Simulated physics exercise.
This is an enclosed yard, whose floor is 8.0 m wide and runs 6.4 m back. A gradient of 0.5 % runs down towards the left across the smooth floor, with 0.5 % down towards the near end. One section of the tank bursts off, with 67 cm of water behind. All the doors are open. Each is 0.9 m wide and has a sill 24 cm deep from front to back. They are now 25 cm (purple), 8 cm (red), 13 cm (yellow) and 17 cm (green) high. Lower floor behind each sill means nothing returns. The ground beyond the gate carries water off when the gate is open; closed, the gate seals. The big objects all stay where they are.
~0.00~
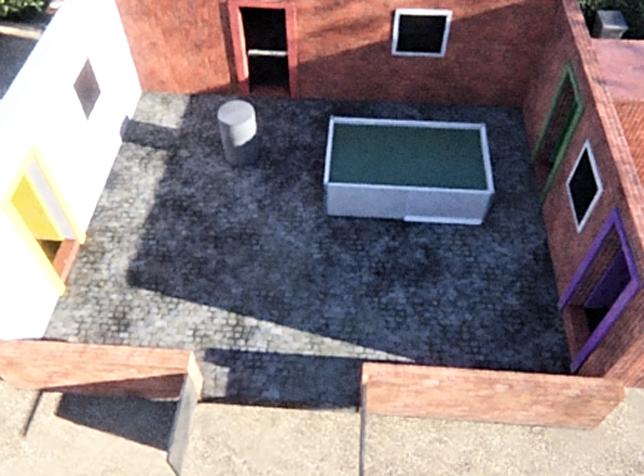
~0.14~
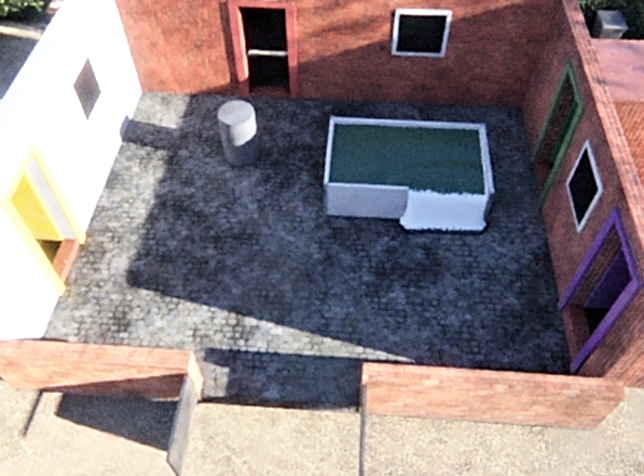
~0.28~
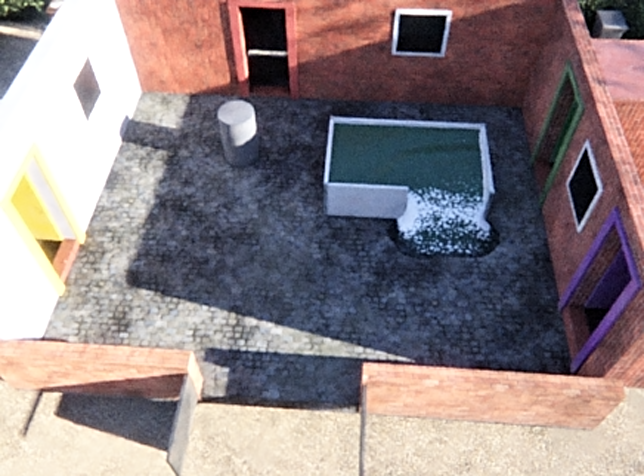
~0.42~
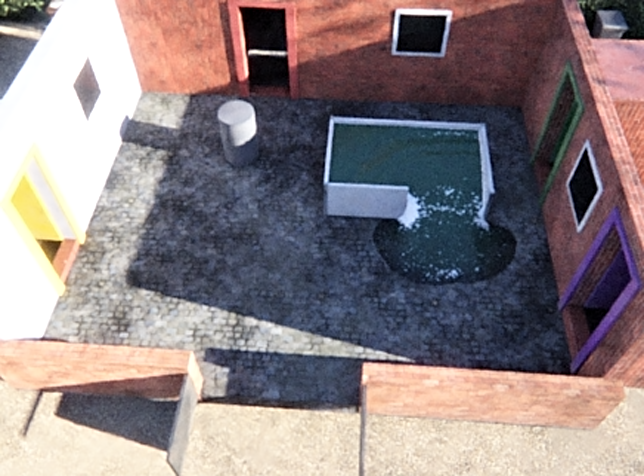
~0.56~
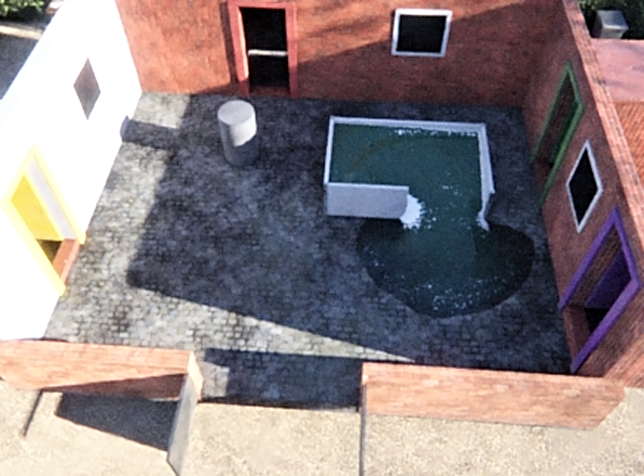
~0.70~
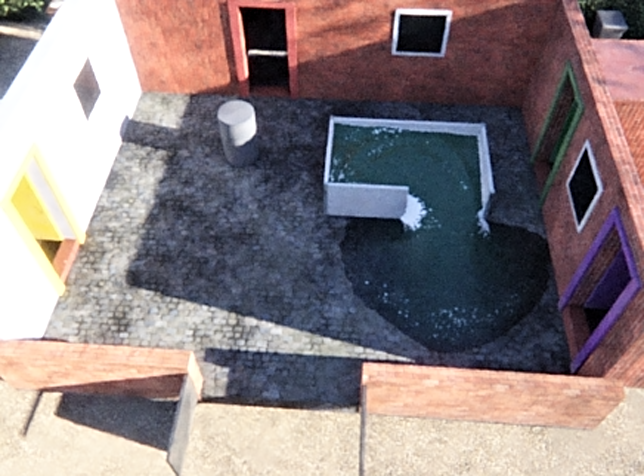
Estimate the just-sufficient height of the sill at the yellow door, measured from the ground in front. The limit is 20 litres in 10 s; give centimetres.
I would say 8 cm.
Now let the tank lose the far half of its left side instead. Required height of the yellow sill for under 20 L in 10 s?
Then something near 11.5 cm.
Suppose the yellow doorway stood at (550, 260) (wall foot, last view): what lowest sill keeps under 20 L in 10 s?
Around 11.0 cm would do it.
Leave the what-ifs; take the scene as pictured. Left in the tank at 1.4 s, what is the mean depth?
Around 45 cm on average.
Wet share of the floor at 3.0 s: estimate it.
I'd estimate about 30 percent.
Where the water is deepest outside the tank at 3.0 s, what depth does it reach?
Max depth: Near 31 cm.
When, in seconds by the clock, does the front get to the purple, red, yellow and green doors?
Arrival: Purple 1.0 s, red not within the 10 s, yellow 5.5 s, green 3.2 s.
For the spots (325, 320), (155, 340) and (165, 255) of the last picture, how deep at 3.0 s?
Roughly 2, then 0, then 0 cm.
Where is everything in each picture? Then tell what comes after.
In the first frame, still water, 67 cm deep, in the tank at (407, 157); the yellow door at (49, 227) is dry.
In the second frame, water pours out at (445, 208) and has run 0.3 m, to (410, 232); about 9 cm deep outside, 67 cm at the back.
In the third frame, the gap is at (444, 210), the front 0.8 m out at (414, 254); the back of the tank holds 67 cm.
In the fourth frame, the front is at (418, 278), 1.3 m from the gap at (444, 211); 2.3 m2 of floor is wet, 66 cm left at the back.
In the fifth frame, water pours out at (444, 211) and has run 1.9 m, to (427, 310); about 6 cm deep outside, 57 cm at the back.
In the sixth frame, water pours out at (444, 211) and has run 2.5 m, to (436, 345); about 5 cm deep outside, 57 cm at the back; the yellow door at (49, 227), 6.4 m from the gap, is still 4.7 m from the nearest water.
After 1.4 s water covers 25 % of the floor, deepest (35 cm) near (459, 229); it has not reached the yellow door.
After 3.0 s water covers 30 % of the floor, deepest (31 cm) near (491, 331); it has not reached the yellow door.
After 10.0 s water covers 85 % of the floor, deepest (12 cm) near (31, 367); 10 cm at the yellow door, 0 litres in over its 13 cm sill.
At the yellow door as built, the water arrived by 5.4 s and peaked near 13 cm at 5.8 s.
Run again over the same 10 s with other heights there, 37 litres in over 6.5 cm, 6 litres over 10 cm. The limit of 20 litres is kept from about 8 cm up.
